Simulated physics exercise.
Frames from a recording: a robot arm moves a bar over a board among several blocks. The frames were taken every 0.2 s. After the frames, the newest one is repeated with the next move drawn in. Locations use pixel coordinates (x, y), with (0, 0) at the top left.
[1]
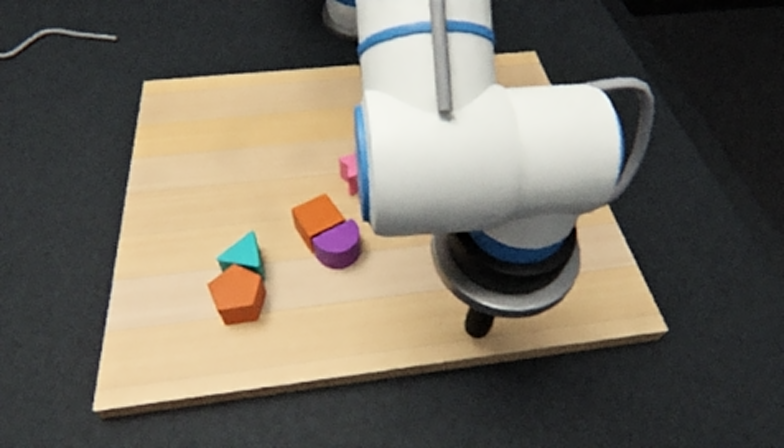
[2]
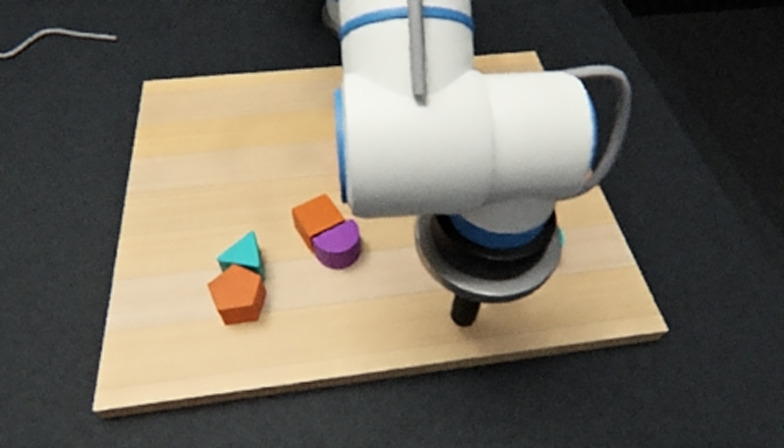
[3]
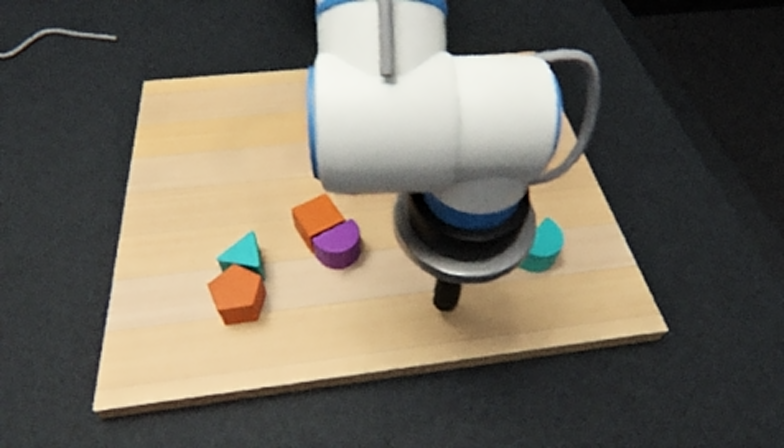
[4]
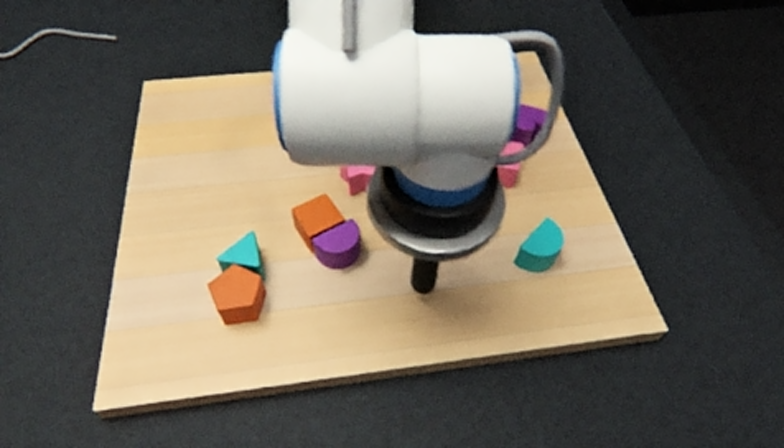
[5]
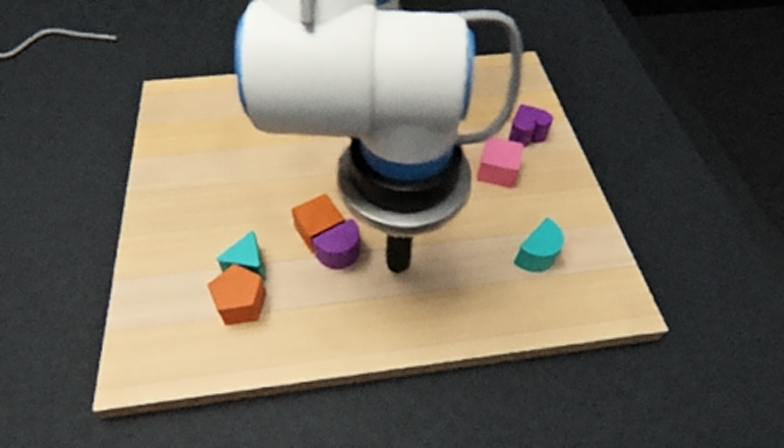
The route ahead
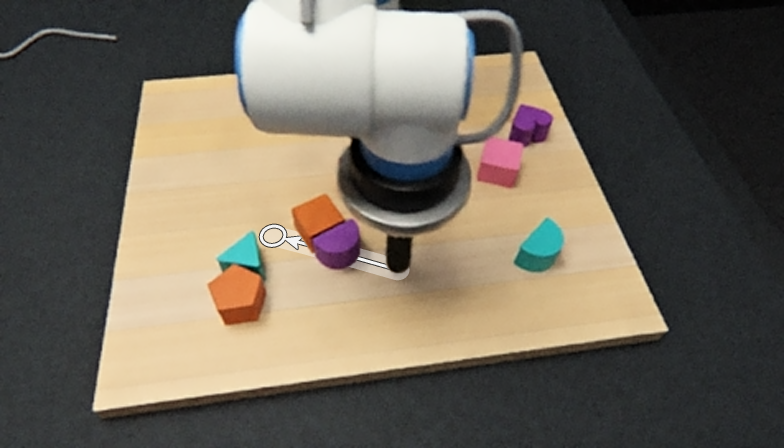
Robot arm moving a dark bar leftward and away over a wooden board, while the coloured blocks around it stay still.
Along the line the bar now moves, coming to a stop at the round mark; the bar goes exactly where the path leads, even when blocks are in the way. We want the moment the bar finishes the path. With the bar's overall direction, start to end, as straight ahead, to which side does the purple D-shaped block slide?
Heads right.
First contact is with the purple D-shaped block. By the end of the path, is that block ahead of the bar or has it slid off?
The bar still drives it.
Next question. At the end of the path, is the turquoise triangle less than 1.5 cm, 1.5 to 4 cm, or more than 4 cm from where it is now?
Short of 1.5 cm.
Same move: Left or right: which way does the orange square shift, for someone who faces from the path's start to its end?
The shift is to the right of that direction.
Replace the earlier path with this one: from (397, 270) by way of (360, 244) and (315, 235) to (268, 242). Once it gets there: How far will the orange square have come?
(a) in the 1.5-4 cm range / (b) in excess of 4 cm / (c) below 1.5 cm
b: In excess of 4 cm.
Drawn move, from (397, 270) directly to (273, 236).
The first path, step by step. One third of the way, bar at (355, 252); orange square at (309, 209); purple D-shaped block at (325, 232).
Two thirds of the way, bar at (313, 240); orange square at (283, 189), turned 25° clockwise; purple D-shaped block at (286, 215), turned 25° clockwise.
At the end, bar at (271, 230); turquoise triangle still; orange square at (273, 177), turned 55° clockwise; purple D-shaped block at (251, 198), turned 55° clockwise.
